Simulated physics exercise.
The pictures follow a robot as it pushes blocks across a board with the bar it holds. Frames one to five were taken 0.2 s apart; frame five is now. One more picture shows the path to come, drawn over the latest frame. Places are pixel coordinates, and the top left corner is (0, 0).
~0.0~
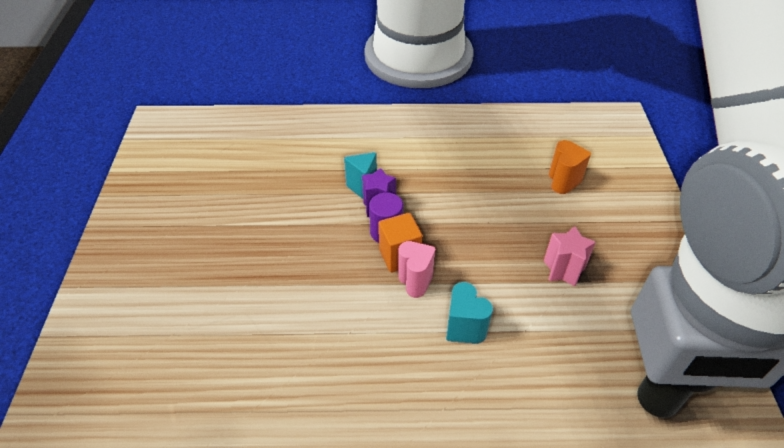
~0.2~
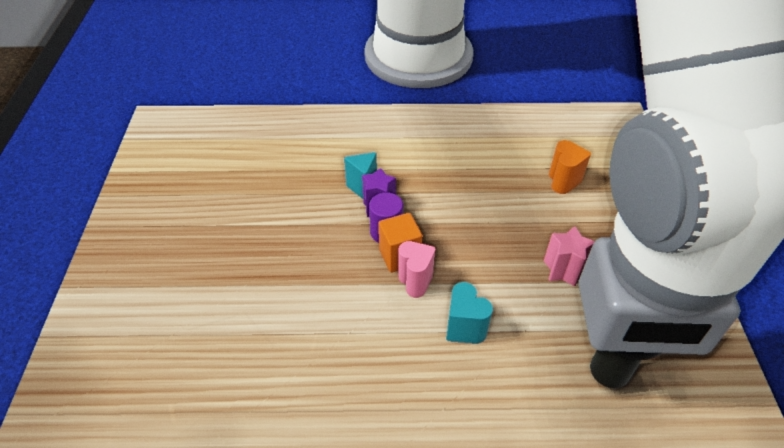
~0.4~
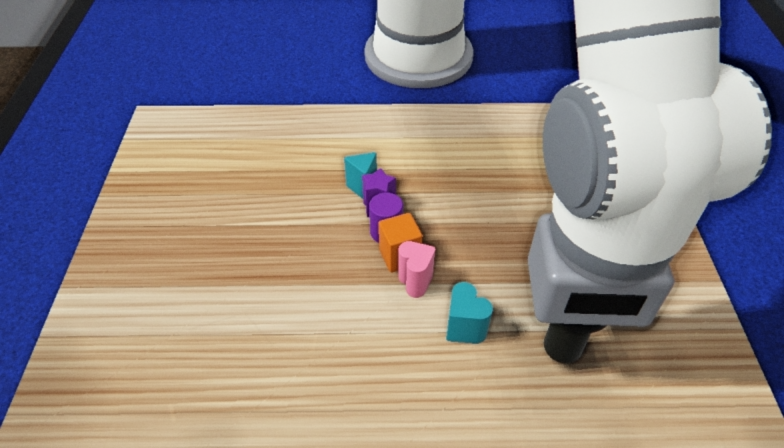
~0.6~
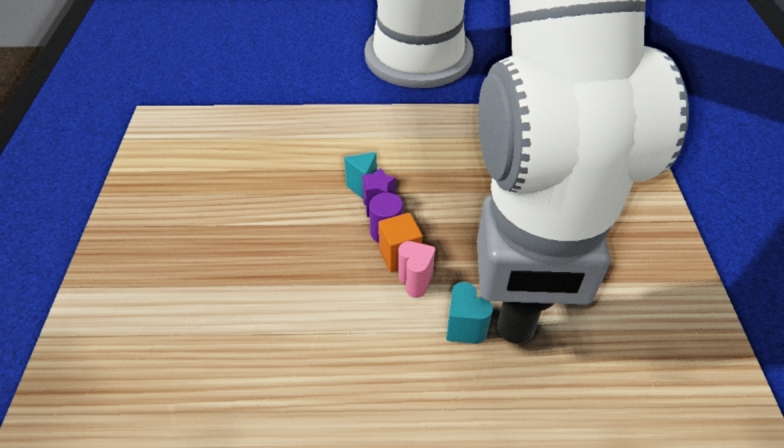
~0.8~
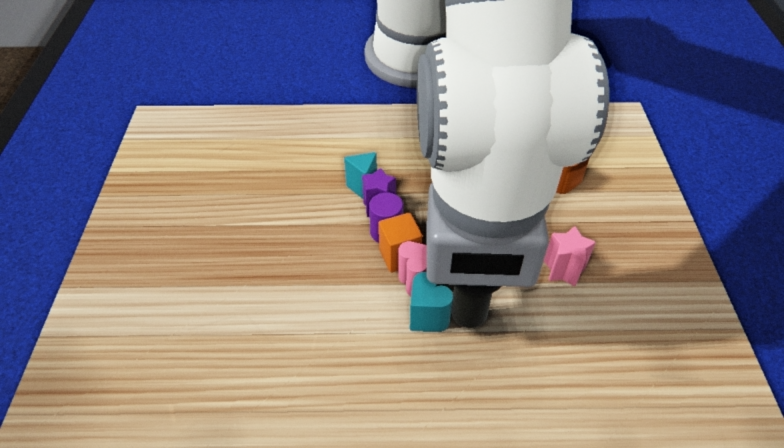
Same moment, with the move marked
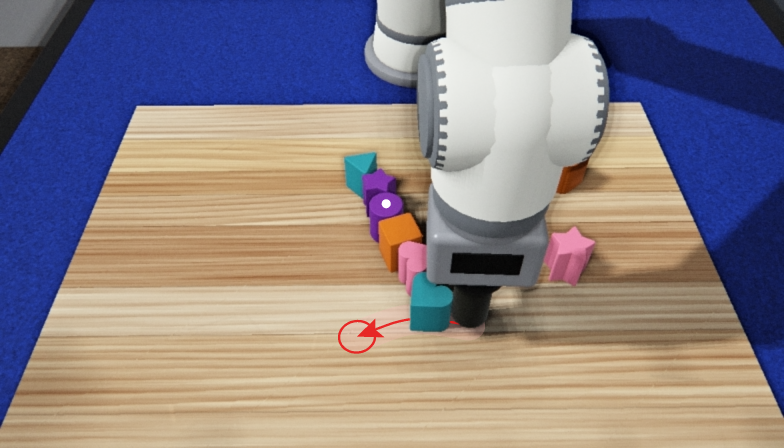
A white and gray robot arm moved left across the wooden board, reached the turquoise heart-shaped block, and pushed it a short way left, up beside the pink heart at the end of a row of colorful blocks.
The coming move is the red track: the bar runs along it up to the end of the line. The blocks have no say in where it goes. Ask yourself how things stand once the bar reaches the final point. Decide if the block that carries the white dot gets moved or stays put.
When the path is over, the block that carries the white dot is still on its spot.
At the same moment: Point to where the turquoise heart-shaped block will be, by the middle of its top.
Around (338, 286).
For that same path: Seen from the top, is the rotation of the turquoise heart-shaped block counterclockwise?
The answer is no.
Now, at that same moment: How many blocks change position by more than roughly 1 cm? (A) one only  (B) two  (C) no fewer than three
Correct choice: A.
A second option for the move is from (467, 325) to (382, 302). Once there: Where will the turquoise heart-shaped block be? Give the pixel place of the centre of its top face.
The middle of the upper face of the turquoise heart-shaped block will lie at about (340, 282) in the picture.
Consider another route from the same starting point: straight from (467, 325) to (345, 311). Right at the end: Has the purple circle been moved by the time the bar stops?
Final answer: No.
The line goes from (467, 325) over (429, 319) and (392, 323) to (357, 336); the dot is on the purple circle.
What follows on the original path. One third of the way, bar (429, 308); pink heart-shaped block (413, 255), turned 15° clockwise; turquoise heart-shaped block (389, 288).
Two thirds of the way, bar (391, 313); pink heart-shaped block (413, 255), turned 15° clockwise; turquoise heart-shaped block (355, 284), turned 35° clockwise.
At the end, bar (356, 326); purple circle unmoved; pink heart-shaped block (413, 255), turned 15° clockwise; turquoise heart-shaped block (338, 286), turned 95° clockwise.
